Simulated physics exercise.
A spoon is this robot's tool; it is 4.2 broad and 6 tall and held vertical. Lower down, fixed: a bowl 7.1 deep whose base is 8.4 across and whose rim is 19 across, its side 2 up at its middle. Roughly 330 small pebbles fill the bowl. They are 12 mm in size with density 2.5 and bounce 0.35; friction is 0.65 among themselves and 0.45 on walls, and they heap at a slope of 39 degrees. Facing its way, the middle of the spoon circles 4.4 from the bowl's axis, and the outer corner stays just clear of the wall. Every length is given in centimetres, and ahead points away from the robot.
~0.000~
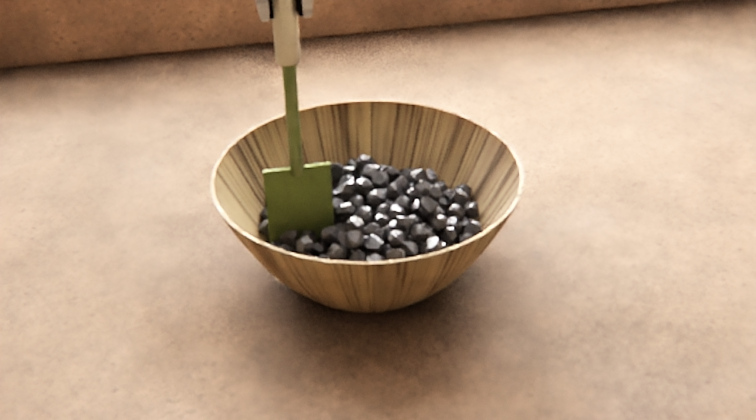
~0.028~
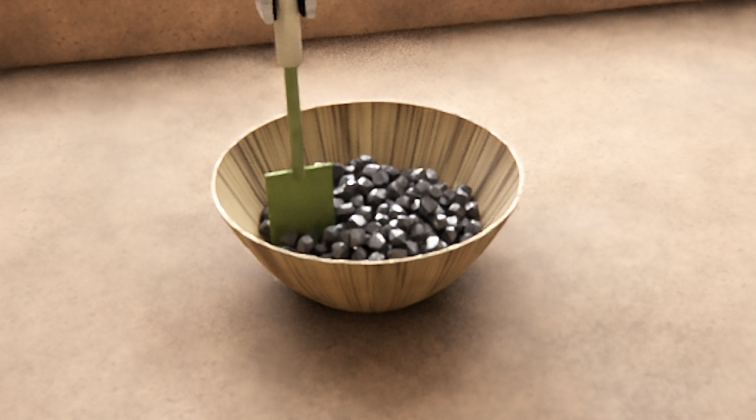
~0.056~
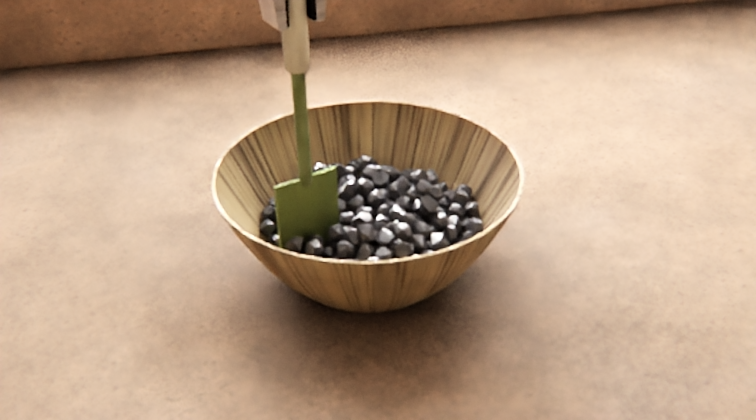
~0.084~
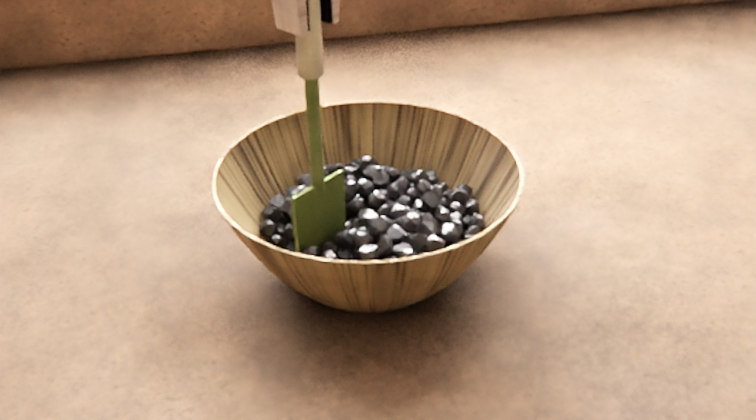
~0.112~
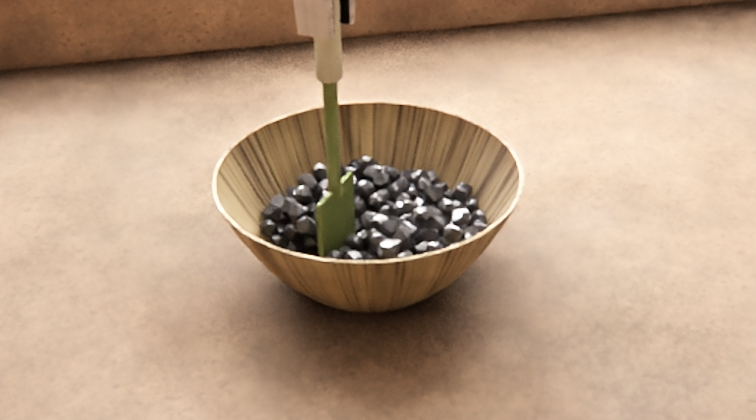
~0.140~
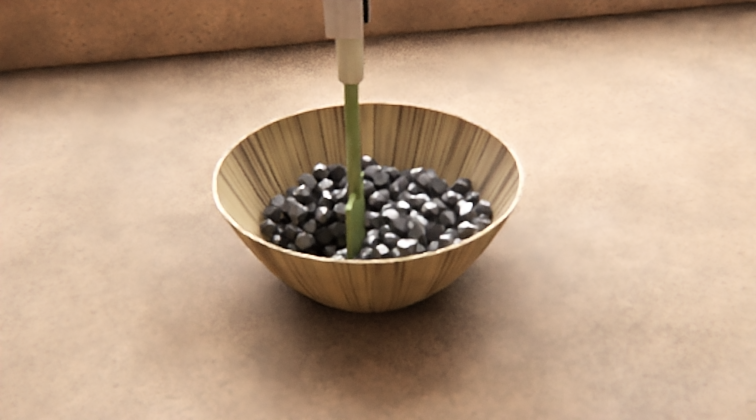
A green spatula held by a robot arm turns edge-on while pushing rightward through dark pebbles in a bowl.
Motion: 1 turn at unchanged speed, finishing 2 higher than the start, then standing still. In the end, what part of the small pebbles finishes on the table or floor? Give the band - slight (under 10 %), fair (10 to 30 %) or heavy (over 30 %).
Band: Slight.
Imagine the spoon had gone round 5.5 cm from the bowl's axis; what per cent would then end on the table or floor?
Around 0 in a hundred, in that case.
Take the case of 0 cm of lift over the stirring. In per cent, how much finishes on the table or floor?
Near 10 in a hundred.
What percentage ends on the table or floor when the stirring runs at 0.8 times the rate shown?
Roughly 5 per cent.
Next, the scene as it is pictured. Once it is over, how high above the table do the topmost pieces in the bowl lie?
6.5 cm, roughly.
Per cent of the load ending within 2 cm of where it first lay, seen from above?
Result: Close to 30 per cent of the load.
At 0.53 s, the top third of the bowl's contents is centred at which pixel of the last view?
The centre lies near (309, 173) in the last picture.
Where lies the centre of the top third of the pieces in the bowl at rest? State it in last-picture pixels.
Somewhere close to (325, 225).
After 0.33 s, 181° round, highest piece 10 above the table; 327 in the bowl, 3 in flight or on the tool.
After 0.53 s, 293° round, highest piece 9 above the table; 315 in the bowl, 10 on the table or floor, 5 in flight or on the tool.
After 0.82 s, 0° round, highest piece 6 above the table; 314 in the bowl, 16 on the table or floor.
After 1.52 s, 0° round, highest piece 6 above the table; 314 in the bowl, 16 on the table or floor.
At rest, 314 in the bowl, 16 on the table or floor. That is 5 % on the table or floor.
